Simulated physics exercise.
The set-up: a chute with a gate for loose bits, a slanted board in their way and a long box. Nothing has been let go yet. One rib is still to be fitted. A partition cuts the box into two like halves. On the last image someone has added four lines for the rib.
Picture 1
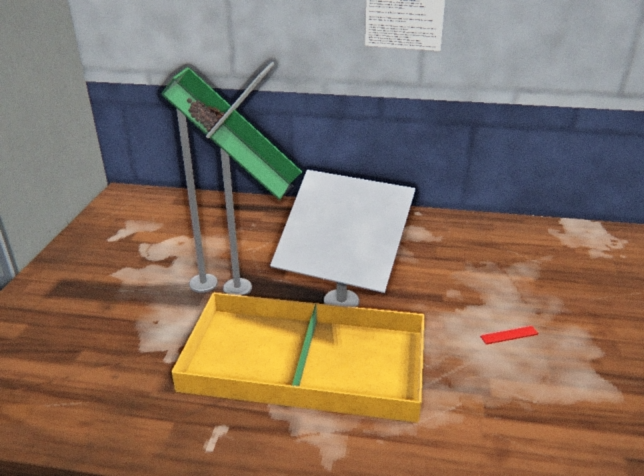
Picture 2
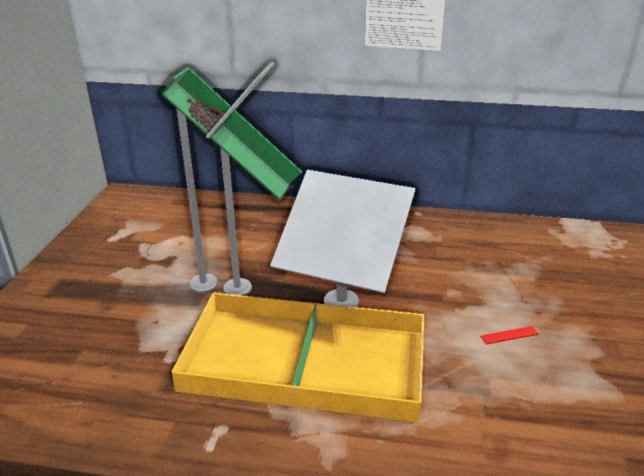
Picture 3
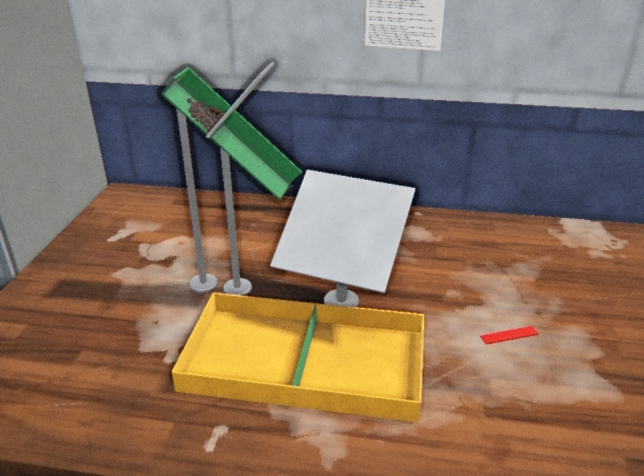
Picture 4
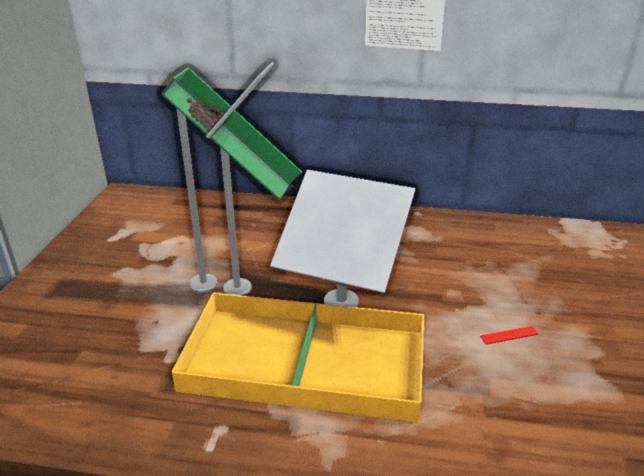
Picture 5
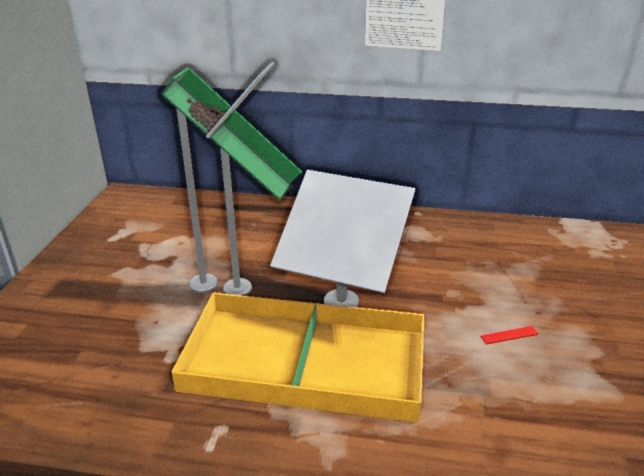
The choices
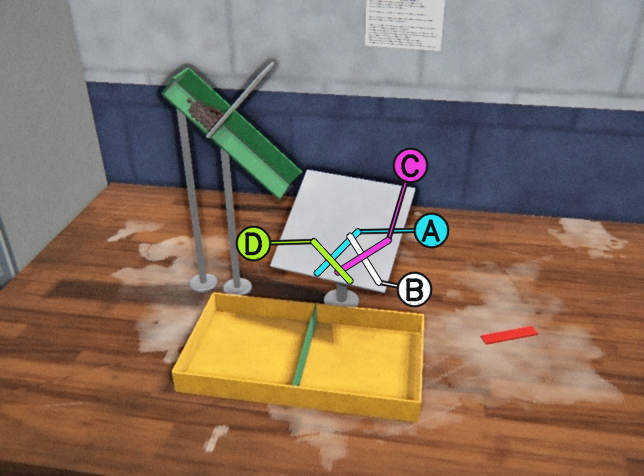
Small brown pieces rest behind a gate in a sloping green chute, above a tilted white board and a yellow box split by a green partition, and nothing visibly moves on the wooden table throughout.
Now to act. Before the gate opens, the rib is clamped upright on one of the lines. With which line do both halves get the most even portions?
The best line is C.
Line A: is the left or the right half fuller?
Left.
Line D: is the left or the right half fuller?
Right.
On the marked copy, line A from (357, 231) to (317, 273); line B from (350, 236) to (378, 282); line C from (388, 240) to (337, 272); line D from (313, 241) to (349, 281).
With A, of what is caught, the larger part in the left half, about a tenth in the right.
With B, of what is caught, about a tenth in the left half, the larger part in the right.
With C, of what is caught, roughly two thirds in the left half, roughly a third in the right.
With D, of what is caught, about a tenth in the left half, the larger part in the right.
